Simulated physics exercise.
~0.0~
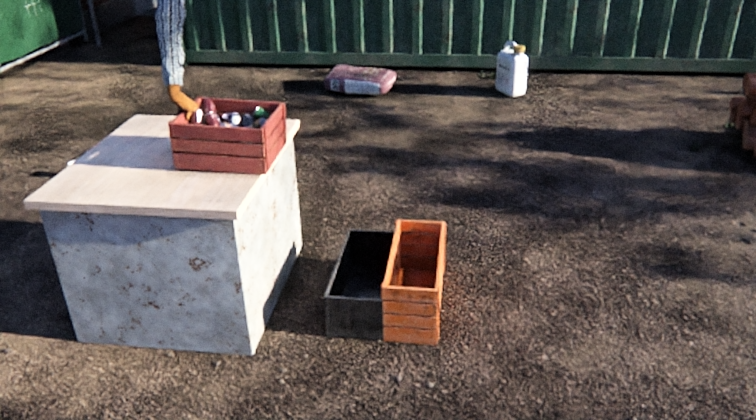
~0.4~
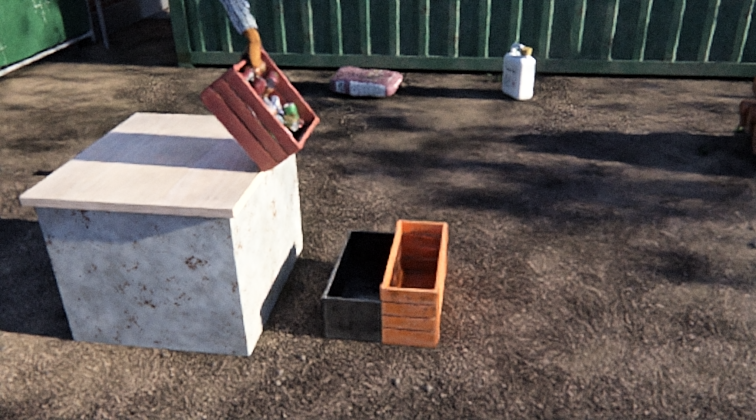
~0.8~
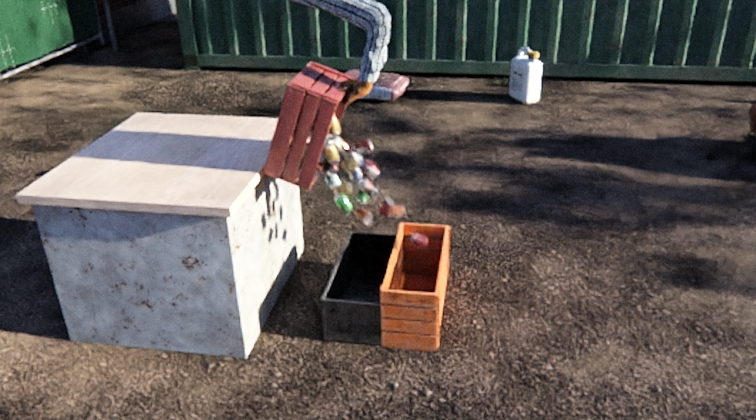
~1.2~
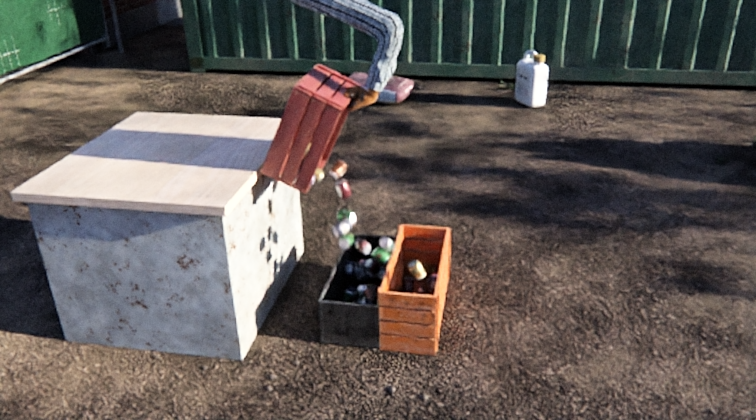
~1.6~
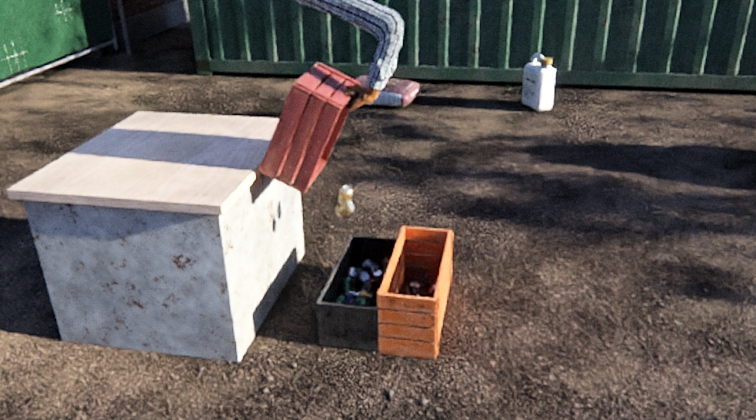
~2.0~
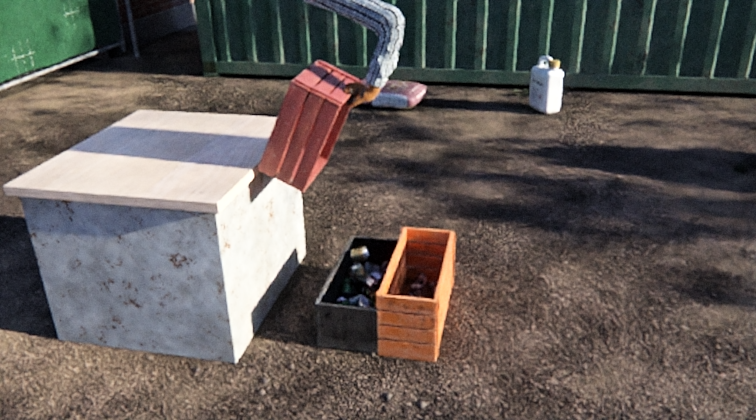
A sunlit yard of dark gravel, backed by a green ribbed metal fence, is seen from slightly above as the view drifts a little sideways. A red slatted crate of small cans sits on a pale-topped grey bench at left, with a black tub and an orange tote side by side on the ground to its right. An arm in a patterned sleeve tips the crate over the bench's right edge. The cans slide out and tumble in a stream, most landing in the black tub and fewer in the orange tote. The last ones drop, and the crate stays held upturned.
